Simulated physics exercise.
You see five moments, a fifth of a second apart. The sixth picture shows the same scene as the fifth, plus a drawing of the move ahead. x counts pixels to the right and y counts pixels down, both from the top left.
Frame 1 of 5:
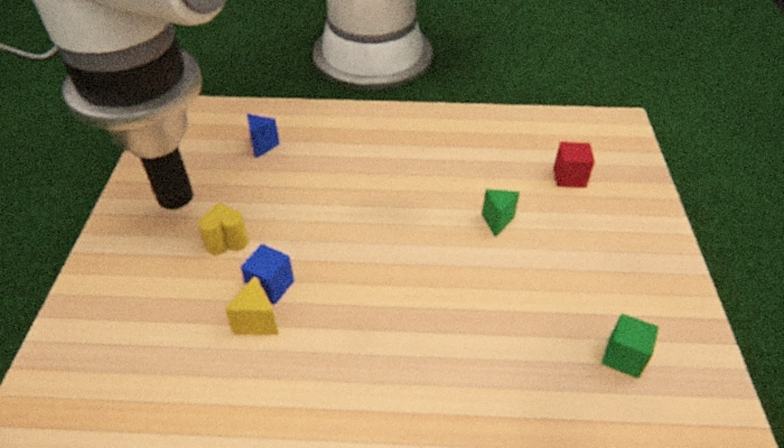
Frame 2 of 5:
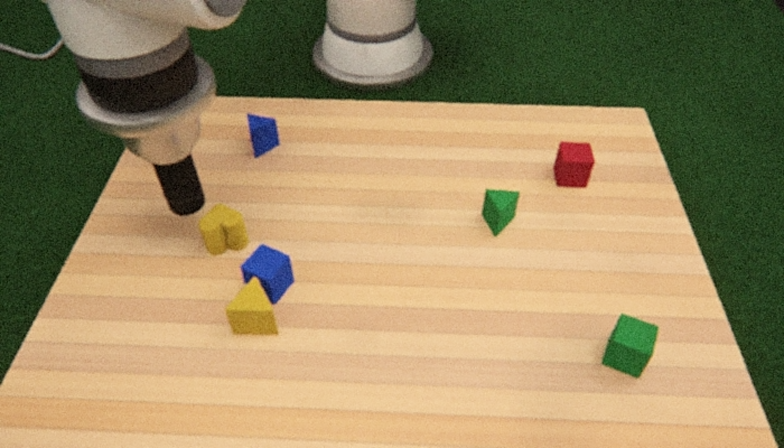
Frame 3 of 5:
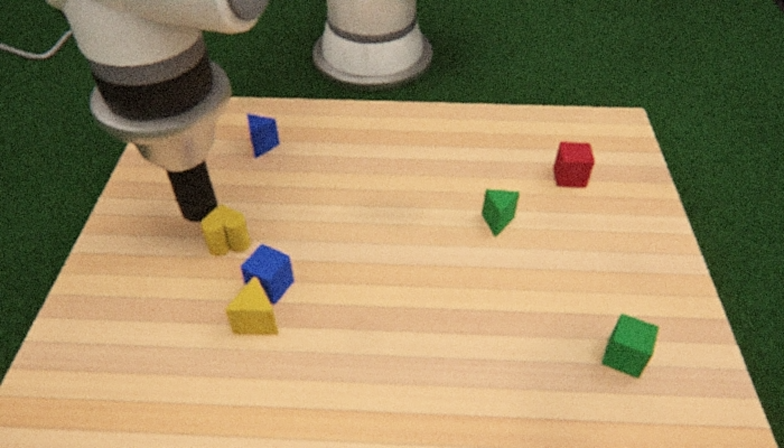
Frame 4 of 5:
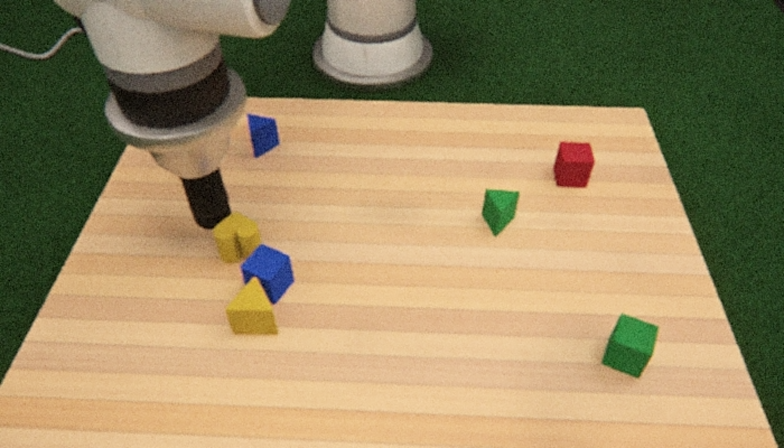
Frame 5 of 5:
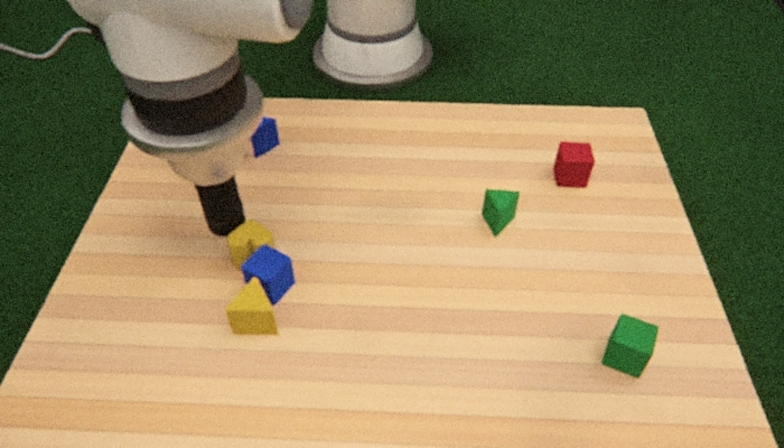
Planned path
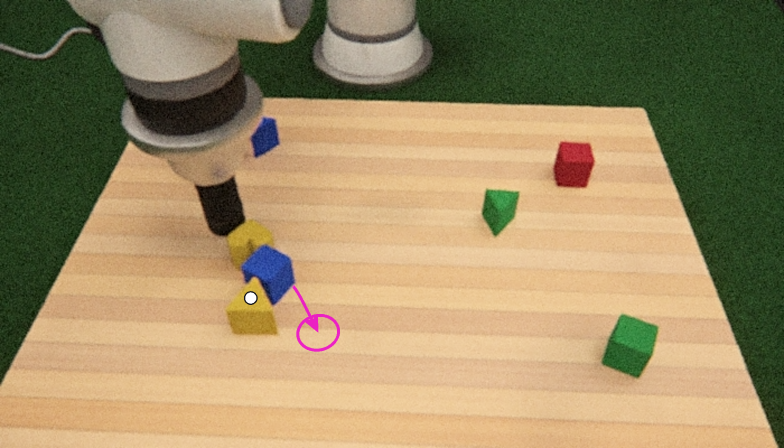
A robot arm with a black cylindrical tip reaches over the upper left of a striped pale wooden board on a green surface, seen from a fixed, raised view. A blue triangular piece, yellow heart, blue cube and yellow triangle sit at left, with a green triangular piece, red cube and green cube at right. The tip moves right and slightly downward, meets the heart and pushes it toward the blue cube.
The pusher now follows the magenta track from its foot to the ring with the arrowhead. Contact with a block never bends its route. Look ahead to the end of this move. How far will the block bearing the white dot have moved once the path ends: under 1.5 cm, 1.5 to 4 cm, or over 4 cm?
Ends under 1.5 cm away.
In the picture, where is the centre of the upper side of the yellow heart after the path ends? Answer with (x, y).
Expect it around (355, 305).
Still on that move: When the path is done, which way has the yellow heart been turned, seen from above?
It turns round anticlockwise.
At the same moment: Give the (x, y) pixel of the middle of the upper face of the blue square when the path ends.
At (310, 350).
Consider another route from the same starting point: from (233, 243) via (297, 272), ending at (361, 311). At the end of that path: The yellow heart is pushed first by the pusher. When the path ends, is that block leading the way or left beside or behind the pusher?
Still in front.
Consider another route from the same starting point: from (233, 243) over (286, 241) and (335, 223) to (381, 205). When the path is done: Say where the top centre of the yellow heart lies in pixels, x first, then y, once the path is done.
It will end up at (294, 238).
The drawn path runs from (233, 243) via (268, 265) and (298, 294), ending at (318, 332); the dot is on the yellow triangular piece.
On the path given first. One third of the way, pusher (264, 247); yellow heart (290, 255); blue square (288, 283), turned 50° clockwise.
Two thirds of the way, pusher (295, 276); yellow heart (325, 284); blue square (304, 316), turned 80° clockwise.
At the end, pusher (315, 314); yellow heart (355, 305), turned 55° anticlockwise; yellow triangular piece not moved; blue square (310, 350), turned 110° clockwise.
